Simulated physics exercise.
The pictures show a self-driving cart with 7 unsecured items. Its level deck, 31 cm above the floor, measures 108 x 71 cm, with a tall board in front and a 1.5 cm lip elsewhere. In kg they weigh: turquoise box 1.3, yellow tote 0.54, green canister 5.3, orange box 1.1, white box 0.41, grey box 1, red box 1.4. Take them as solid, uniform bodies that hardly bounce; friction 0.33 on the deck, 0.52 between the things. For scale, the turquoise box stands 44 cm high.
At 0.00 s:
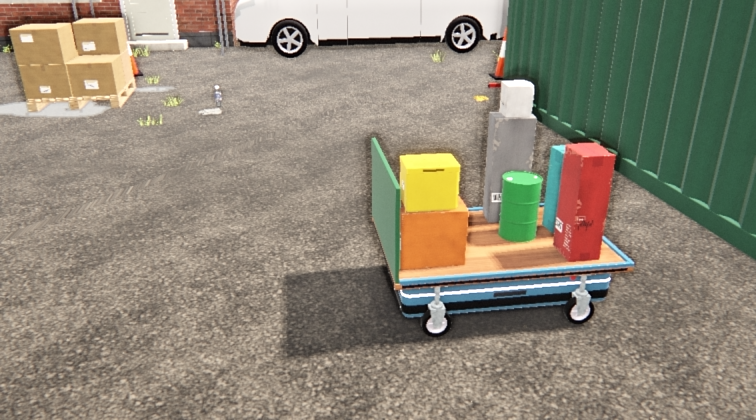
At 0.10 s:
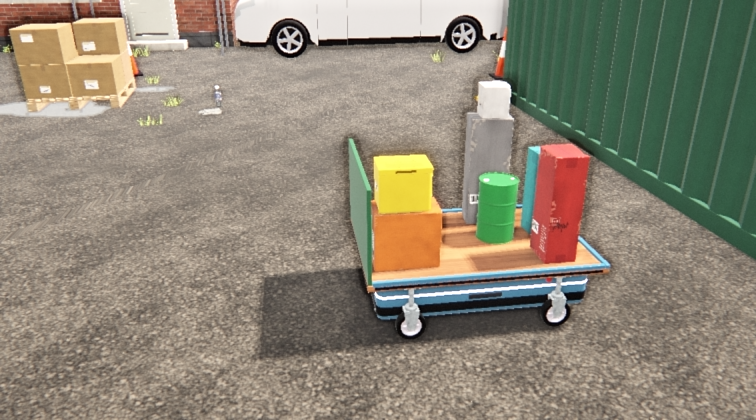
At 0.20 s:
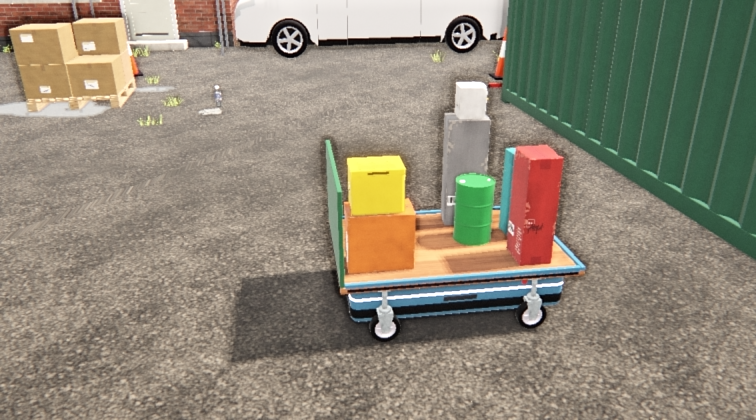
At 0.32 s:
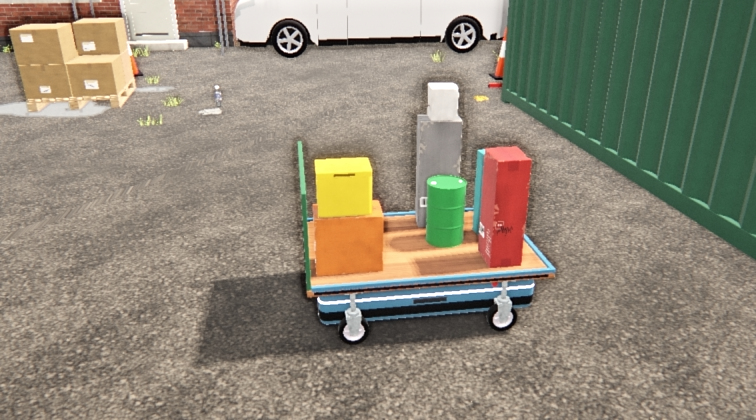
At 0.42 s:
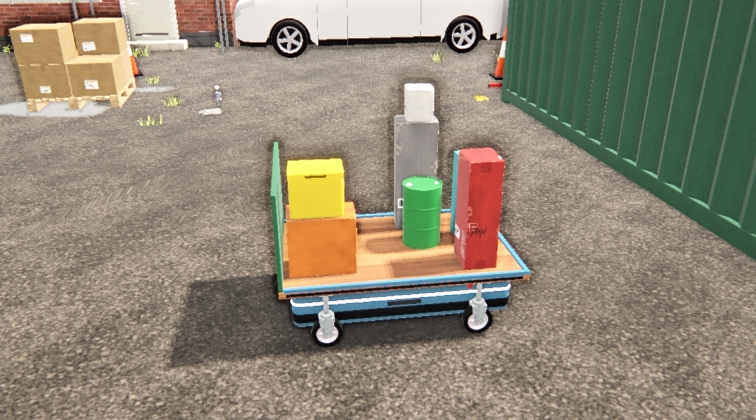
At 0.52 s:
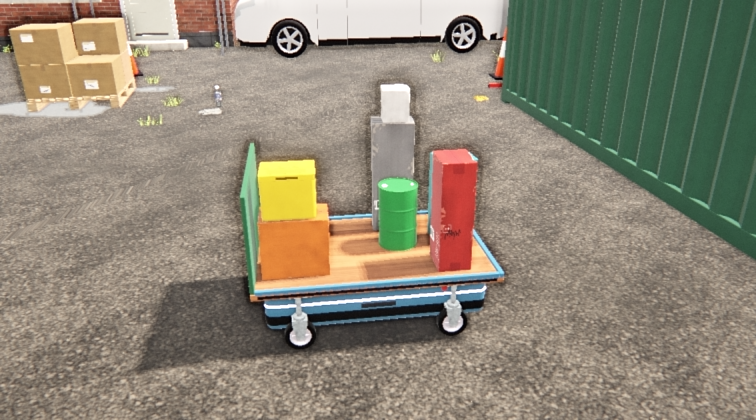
A flat cart loaded with colourful boxes and a green canister rolled slowly to the left across the tarmac, its tall green board leading, while the items on its deck kept their places.
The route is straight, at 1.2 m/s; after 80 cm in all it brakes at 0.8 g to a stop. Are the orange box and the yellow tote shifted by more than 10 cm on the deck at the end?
The orange box holds its spot; the yellow tote holds its spot.
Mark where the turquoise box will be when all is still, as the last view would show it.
Near (371, 202).
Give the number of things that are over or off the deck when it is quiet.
3 of them.
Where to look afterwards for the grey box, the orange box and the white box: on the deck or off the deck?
The grey box ends on the deck; the orange box ends on the deck; the white box finishes off the deck.
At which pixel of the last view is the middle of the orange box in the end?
At about (228, 246).
After 0.82 s, cart has run 89 cm, stopped; yellow tote moved 5 cm near (213, 195); orange box moved 3 cm near (228, 246); white box 3° off upright.
After 1.12 s, cart has run 89 cm, stopped; yellow tote moved 5 cm near (214, 195); orange box moved 3 cm near (228, 246); white box 23° off upright.
After 1.42 s, cart has run 89 cm, stopped; yellow tote moved 5 cm near (214, 195); orange box moved 3 cm near (228, 246); red box 69° off upright.
After 1.72 s, cart has run 89 cm, stopped; yellow tote moved 5 cm near (214, 195); orange box moved 3 cm near (228, 246); grey box on its side.
In the end (2.3 s), off the deck, white box; toppled on the deck, grey box and red box; not toppled but over 10 cm from the start, turquoise box and green canister; the other 2 under 10 cm from the start. In the last view, orange box near (228, 246), yellow tote near (214, 195).
